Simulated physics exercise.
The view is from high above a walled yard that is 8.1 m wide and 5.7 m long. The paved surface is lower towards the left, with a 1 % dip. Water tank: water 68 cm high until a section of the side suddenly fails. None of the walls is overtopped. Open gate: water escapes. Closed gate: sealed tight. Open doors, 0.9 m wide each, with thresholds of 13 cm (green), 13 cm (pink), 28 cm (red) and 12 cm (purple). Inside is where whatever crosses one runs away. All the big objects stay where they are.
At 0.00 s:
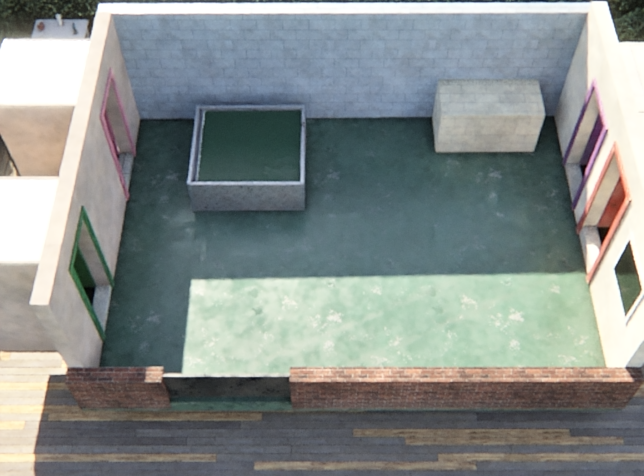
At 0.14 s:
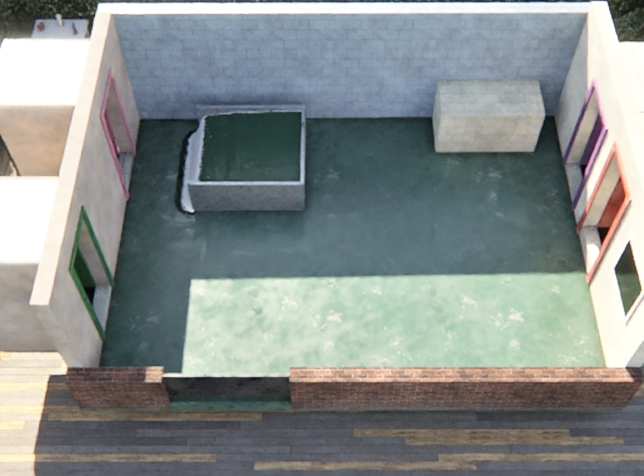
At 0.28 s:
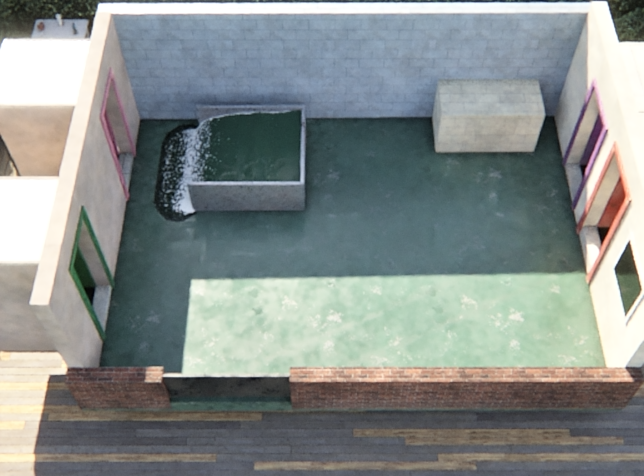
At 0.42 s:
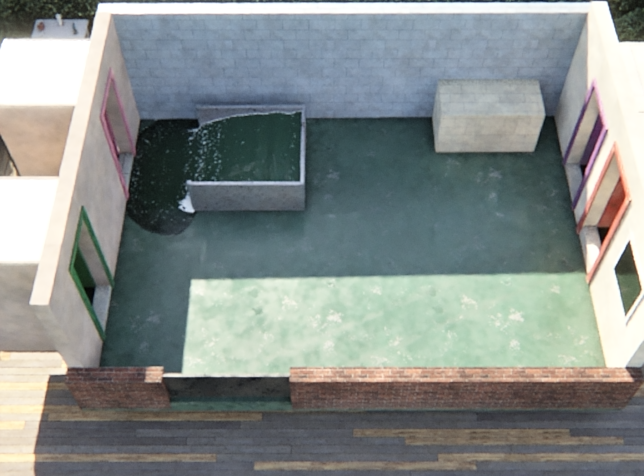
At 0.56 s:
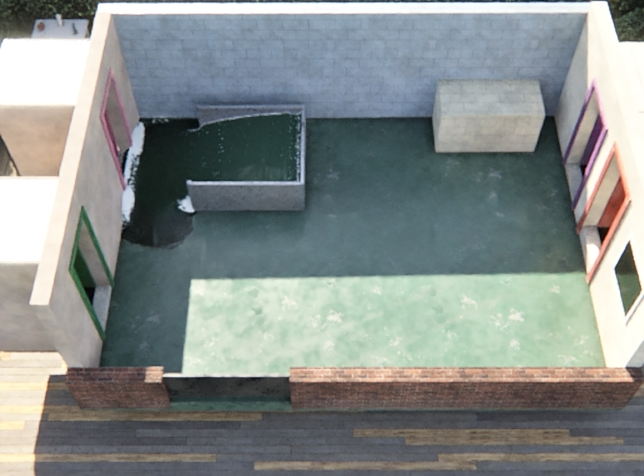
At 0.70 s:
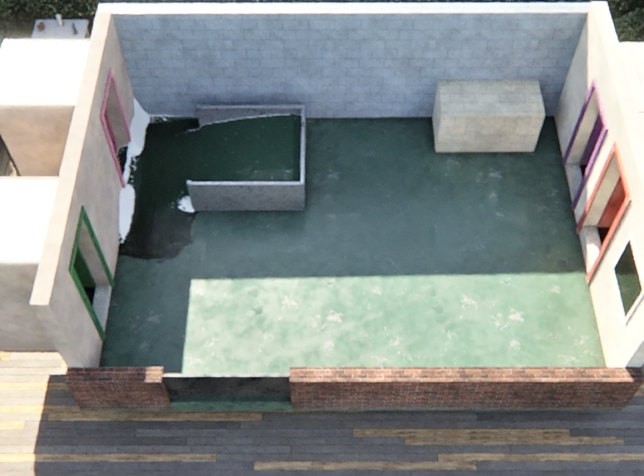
Seen from high above by a still camera, a walled yard with a green paved floor lies half in shade, bright sunlight across its nearer part. A grey tank of dark green water stands at the back left, a pale block at the back right, with coloured door surrounds in the side walls and low brick in front. Water pours from the tank's left side, foams, spreads leftward, and splashes white along the left wall.
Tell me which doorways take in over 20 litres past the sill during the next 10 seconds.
As I see it, at the green door I expect the water to hold within the limit; at the pink door I expect the water to rise above the limit; at the red door I expect the water to hold within the limit; at the purple door I expect the water to hold within the limit.
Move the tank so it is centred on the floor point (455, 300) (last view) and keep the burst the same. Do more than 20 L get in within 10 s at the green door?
Green: Too much.
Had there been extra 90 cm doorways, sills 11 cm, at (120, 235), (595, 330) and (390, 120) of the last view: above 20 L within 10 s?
Result in order - more than that, not enough, not enough.
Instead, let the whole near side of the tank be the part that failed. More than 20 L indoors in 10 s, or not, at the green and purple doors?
Green beyond, purple short.
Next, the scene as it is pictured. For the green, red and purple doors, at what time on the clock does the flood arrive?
Arrival: Green 1.2 s, red 7.0 s, purple not within the 10 s.
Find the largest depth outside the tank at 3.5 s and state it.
Max around 24 cm.
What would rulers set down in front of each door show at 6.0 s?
You'd get green at 8 cm, pink at 10 cm, red at 0 cm, and purple at 0 cm.
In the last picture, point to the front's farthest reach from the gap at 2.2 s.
At about (96, 388).
After 1.4 s water covers 10 % of the floor and is deepest (48 cm) near (133, 166); green door 5 cm at the sill, 0 L in, pink door 47 cm at the sill, 201 L in, red door not reached, purple door not reached.
After 2.2 s water covers 20 % of the floor and is deepest (40 cm) near (140, 123); green door 7 cm at the sill, 0 L in, pink door 37 cm at the sill, 395 L in, red door not reached, purple door not reached.
After 3.5 s water covers 35 % of the floor and is deepest (24 cm) near (96, 388); green door 7 cm at the sill, 0 L in, pink door 21 cm at the sill, 507 L in, red door not reached, purple door not reached.
After 6.0 s water covers 65 % of the floor and is deepest (14 cm) near (96, 388); green door 8 cm at the sill, 0 L in, pink door 10 cm at the sill, 523 L in, red door not reached, purple door not reached.
After 10.0 s water covers 90 % of the floor and is deepest (9 cm) near (131, 181); green door 8 cm at the sill, 0 L in, pink door 9 cm at the sill, 523 L in, red door 4 cm at the sill, 0 L in, purple door not reached.
